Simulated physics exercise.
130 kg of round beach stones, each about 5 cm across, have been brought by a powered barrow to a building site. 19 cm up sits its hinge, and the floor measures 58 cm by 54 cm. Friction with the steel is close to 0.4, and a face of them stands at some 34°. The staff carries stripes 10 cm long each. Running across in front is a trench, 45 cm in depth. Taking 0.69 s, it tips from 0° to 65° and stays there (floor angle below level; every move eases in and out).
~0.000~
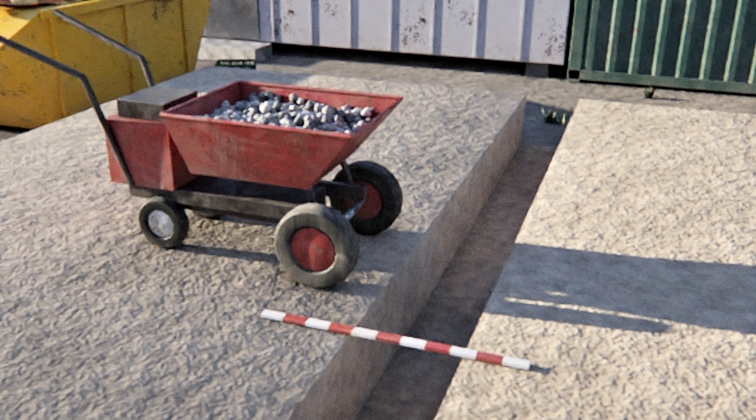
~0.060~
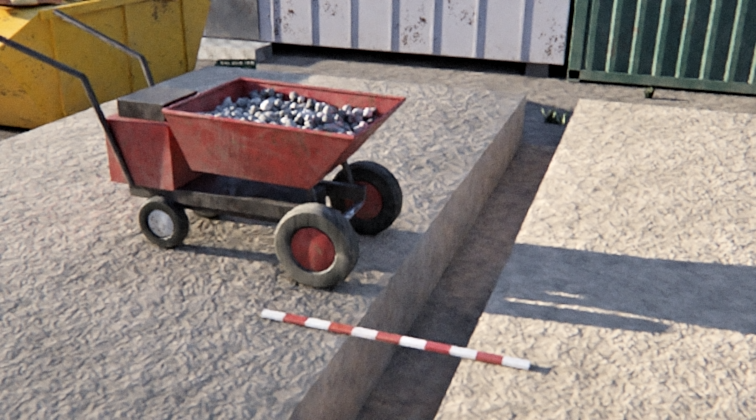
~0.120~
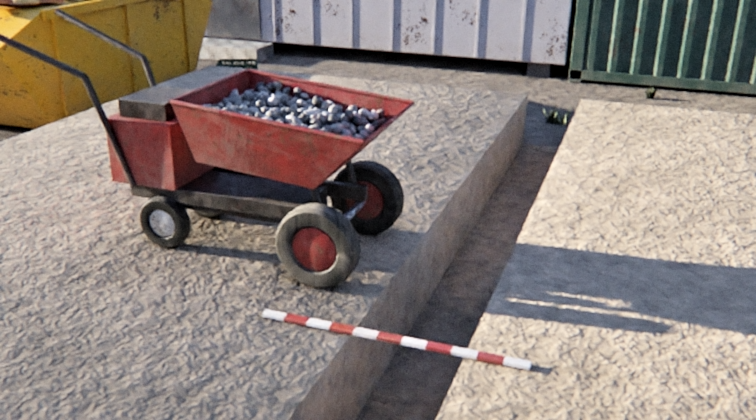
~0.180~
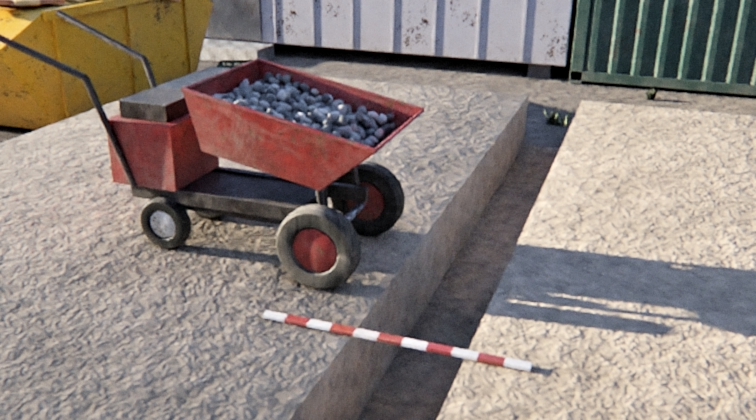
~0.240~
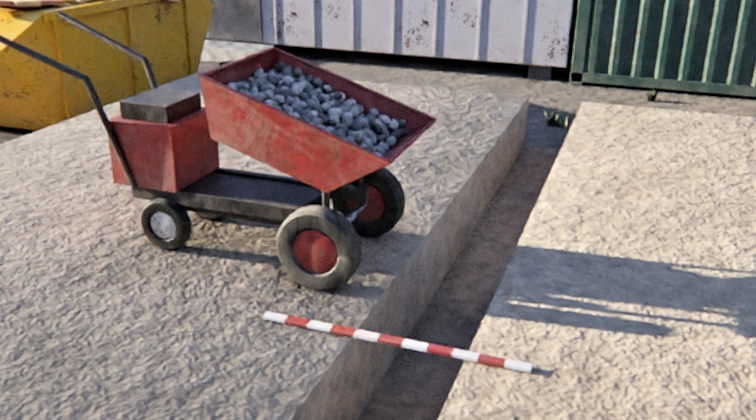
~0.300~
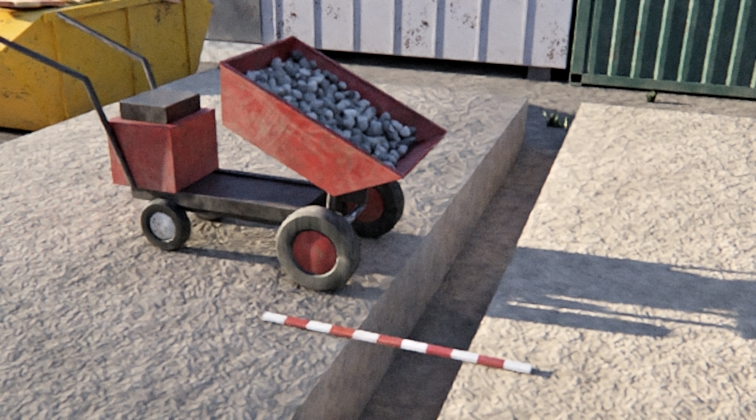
A red tray heaped with grey stones tilted forward on a small wheeled barrow beside a trench, slowly at first and then more steeply, its back end rising while the wheels stayed still.
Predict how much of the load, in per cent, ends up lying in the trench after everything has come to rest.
Roughly 36 per cent of it.
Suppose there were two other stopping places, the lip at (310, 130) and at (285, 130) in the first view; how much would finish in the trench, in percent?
Near 75 per cent from the first place, 95 from the second.
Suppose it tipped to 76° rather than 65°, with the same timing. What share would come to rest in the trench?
Roughly 40 percent.
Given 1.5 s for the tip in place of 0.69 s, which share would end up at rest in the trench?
With that change, it comes to around 50 per cent.
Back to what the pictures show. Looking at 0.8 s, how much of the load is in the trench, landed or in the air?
By then, around 10 percent.
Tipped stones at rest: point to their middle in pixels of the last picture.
About (535, 288).
After 0.5 s the floor is at 55°; 100 % in the tray; the foremost stones are at (437, 197).
After 0.8 s the floor is at 65°; 76 % in the tray, 12 % in the trench, 12 % past the trench; the foremost stones are at (526, 296).
After 1.1 s the floor is at 65°; 21 % in the tray, 17 % in the trench, 62 % past the trench; the foremost stones are at (702, 317).
After 3.1 s the floor is at 65°; 0 % in the tray, 36 % in the trench, 64 % past the trench; the foremost stones are past the picture's edge.
